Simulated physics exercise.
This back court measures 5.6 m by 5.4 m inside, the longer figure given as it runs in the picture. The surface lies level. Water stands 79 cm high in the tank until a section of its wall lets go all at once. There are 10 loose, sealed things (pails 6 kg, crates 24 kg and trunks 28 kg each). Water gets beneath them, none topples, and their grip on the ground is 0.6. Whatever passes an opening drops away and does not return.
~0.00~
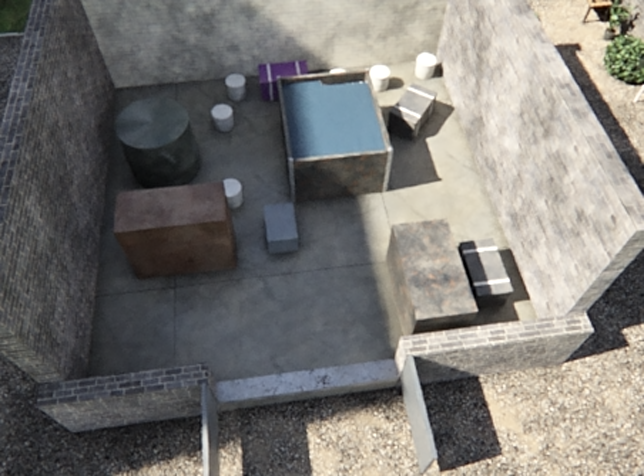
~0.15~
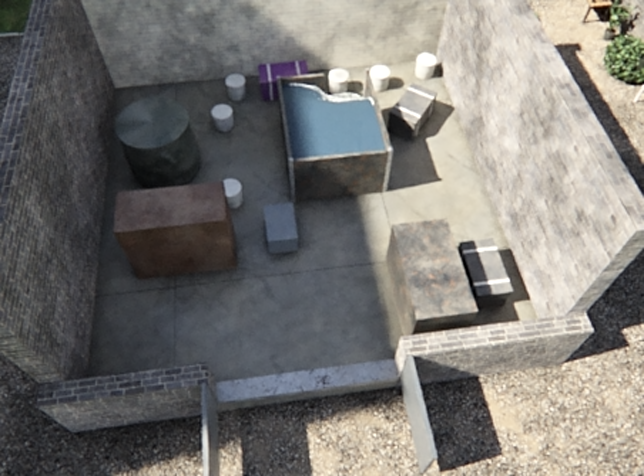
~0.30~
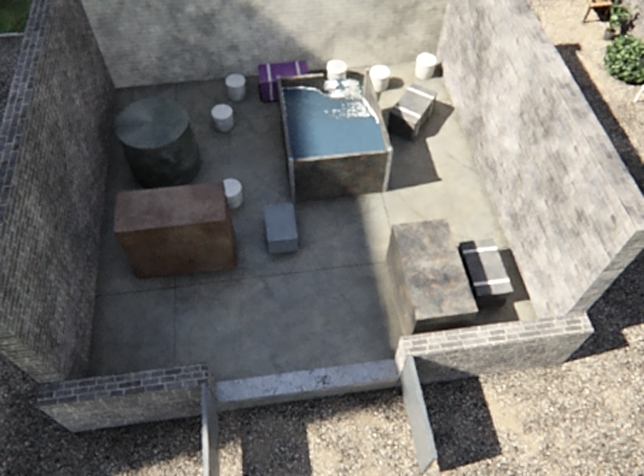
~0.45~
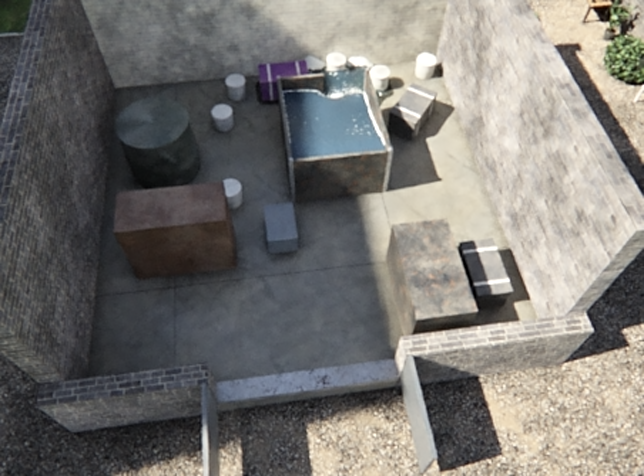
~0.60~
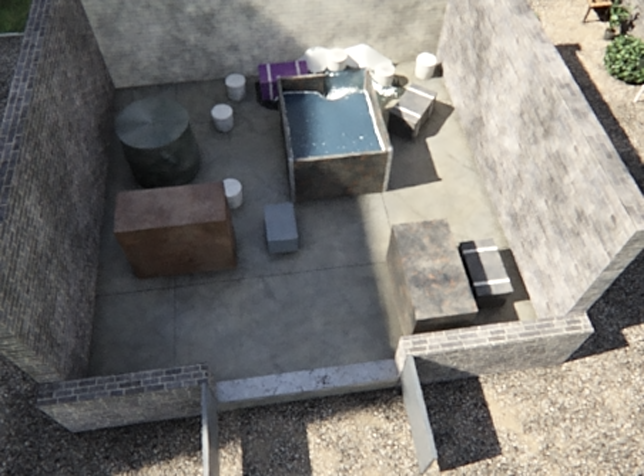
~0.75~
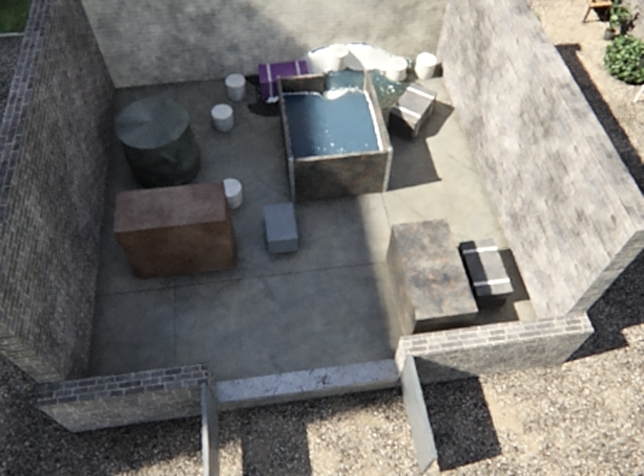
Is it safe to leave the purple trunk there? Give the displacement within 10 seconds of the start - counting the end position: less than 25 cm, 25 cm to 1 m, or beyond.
The purple trunk moves a short way.
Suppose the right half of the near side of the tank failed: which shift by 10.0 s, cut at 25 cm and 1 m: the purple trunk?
In that case the purple trunk barely shifts.
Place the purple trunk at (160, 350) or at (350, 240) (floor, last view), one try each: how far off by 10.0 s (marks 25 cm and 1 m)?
In turn: It stays put; it holds its place.
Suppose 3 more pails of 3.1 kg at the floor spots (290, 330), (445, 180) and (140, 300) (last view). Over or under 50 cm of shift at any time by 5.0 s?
In turn: Under, more, under.
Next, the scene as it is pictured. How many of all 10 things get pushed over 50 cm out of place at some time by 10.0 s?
6 of them.
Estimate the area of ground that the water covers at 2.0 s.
About 10.0 m2.
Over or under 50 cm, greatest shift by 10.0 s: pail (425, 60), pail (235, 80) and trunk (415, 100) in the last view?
In that order: Past it, more, more.
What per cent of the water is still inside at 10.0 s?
Some 96 per cent remains.
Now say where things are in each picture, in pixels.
The purple trunk at (284, 71), on the bottom; water covers 2.0 m2; 0 of 10 have shifted, in the first picture.
The purple trunk at (284, 71), on the bottom; water covers 2.5 m2; 0 of 10 have shifted, in the second picture.
The purple trunk at (284, 71) rests on the ground; water covers 3.1 m2; 1 of 10 have shifted, in the third picture.
The purple trunk at (284, 71), on the bottom; water covers 3.5 m2; 1 of 10 have shifted, in the fourth picture.
The purple trunk at (284, 71) rests on the ground; 3.9 m2 under water; 2 of 10 have shifted, in the fifth picture.
The purple trunk at (284, 71) rests on the ground; 4.5 m2 under water; 2 of 10 have shifted, in the sixth picture.
After 2.0 s the purple trunk is near (272, 92), 0.5 m from its start, aground; 0 of 10 are out; 2 afloat.
After 4.5 s the purple trunk is near (272, 93), 0.5 m from its start, aground; 0 of 10 are out; 3 afloat.
After 7.0 s the purple trunk is near (272, 93), 0.5 m from its start, aground; 0 of 10 are out; 4 afloat.
After 10.0 s the purple trunk is near (272, 93), 0.5 m from its start, aground; 0 of 10 are out; 2 afloat.
